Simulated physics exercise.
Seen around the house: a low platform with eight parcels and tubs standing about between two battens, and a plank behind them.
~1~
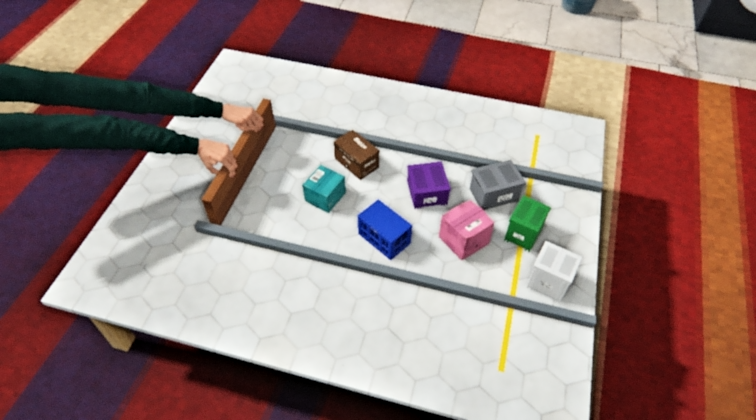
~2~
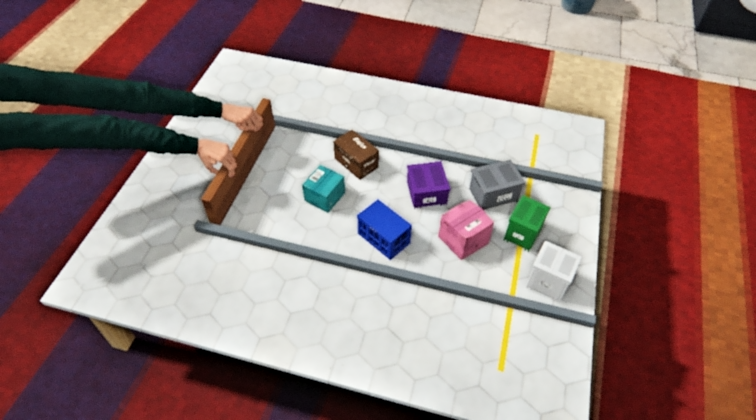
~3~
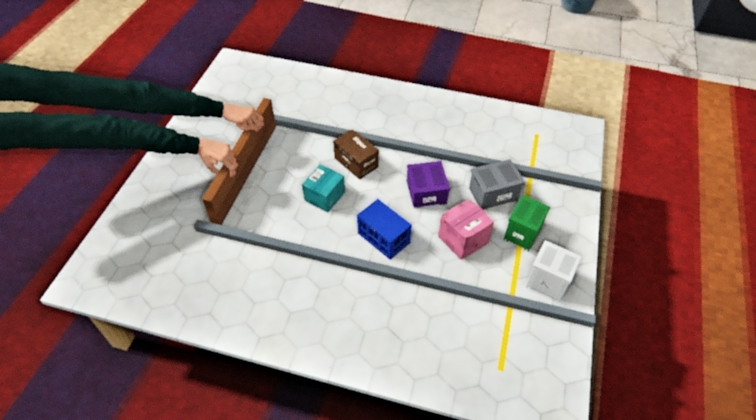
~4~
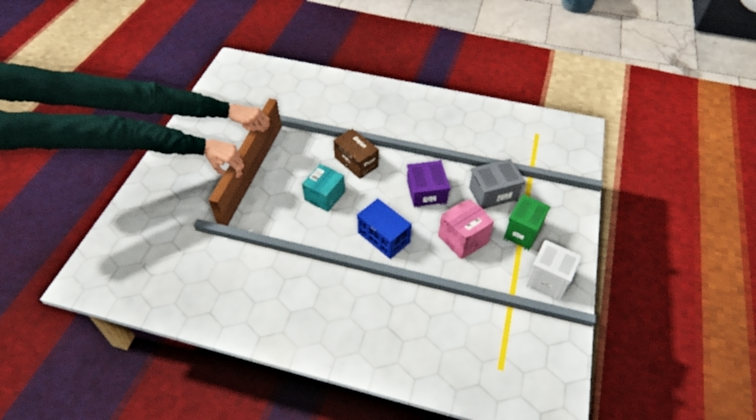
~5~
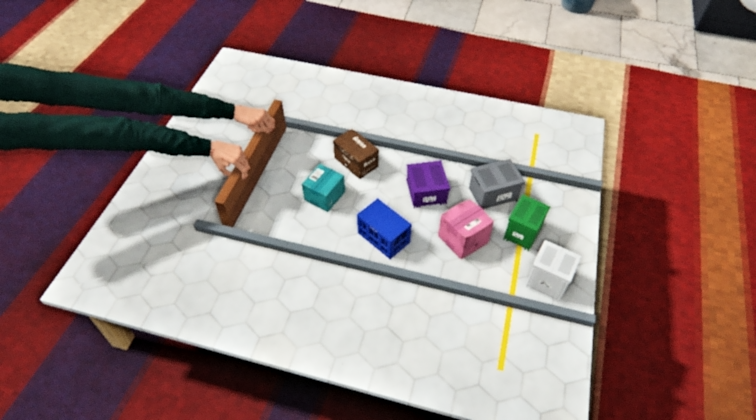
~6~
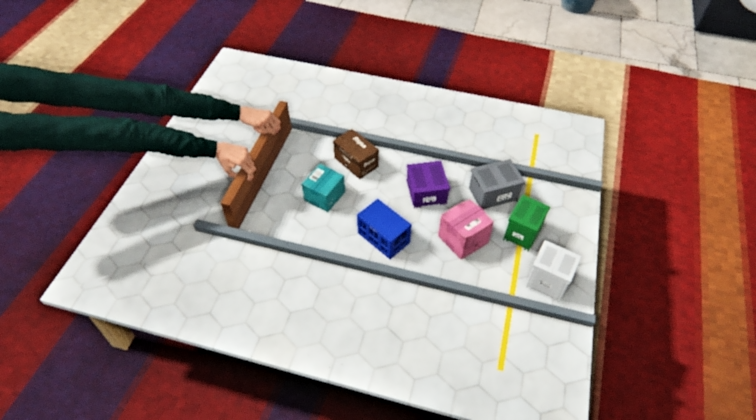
A brown plank, held by two hands, slides slightly right toward eight still, colourful boxes.
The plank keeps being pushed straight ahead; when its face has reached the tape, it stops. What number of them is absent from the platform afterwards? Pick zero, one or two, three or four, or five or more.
One or two of them.
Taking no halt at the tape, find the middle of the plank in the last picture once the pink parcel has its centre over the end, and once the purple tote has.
(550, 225) and (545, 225), more or less.
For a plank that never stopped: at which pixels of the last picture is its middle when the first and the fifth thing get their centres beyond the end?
In pixels, around (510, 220) followed by around (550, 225).
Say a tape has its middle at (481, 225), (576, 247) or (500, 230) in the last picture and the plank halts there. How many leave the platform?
0, 6, 0.
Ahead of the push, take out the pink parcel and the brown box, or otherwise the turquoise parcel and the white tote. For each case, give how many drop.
Counts - first: 0; second: 0.
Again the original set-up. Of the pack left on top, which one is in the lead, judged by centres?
That one's the grey tote.
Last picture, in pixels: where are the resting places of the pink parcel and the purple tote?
Final spots - pink parcel (572, 264), purple tote (575, 228).
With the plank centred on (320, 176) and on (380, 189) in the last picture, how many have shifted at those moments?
By then 2, and 4.
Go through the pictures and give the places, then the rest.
In the first frame, white tote (553, 273); green tote (527, 224); grey tote (496, 186); plank (242, 160); tape (522, 235).
In the second frame, green tote (526, 224); brown box (356, 155).
In the third frame, grey tote (496, 185); plank (243, 159).
In the fourth frame, white tote (553, 271); purple tote (427, 184).
In the fifth frame, green tote (526, 223); pink parcel (465, 229).
In the sixth frame, white tote (552, 272); green tote (526, 223); grey tote (495, 185); plank (260, 163); tape (522, 234).
Early on, none off yet; white tote at rest near (552, 272); green tote at rest near (526, 223); grey tote at rest near (495, 185).
A while later, none off yet; white tote at rest near (552, 272); green tote at rest near (526, 223); grey tote travelled about its own width near (525, 187).
Finally, the number that fall off is one or two; lost, green tote and white tote.
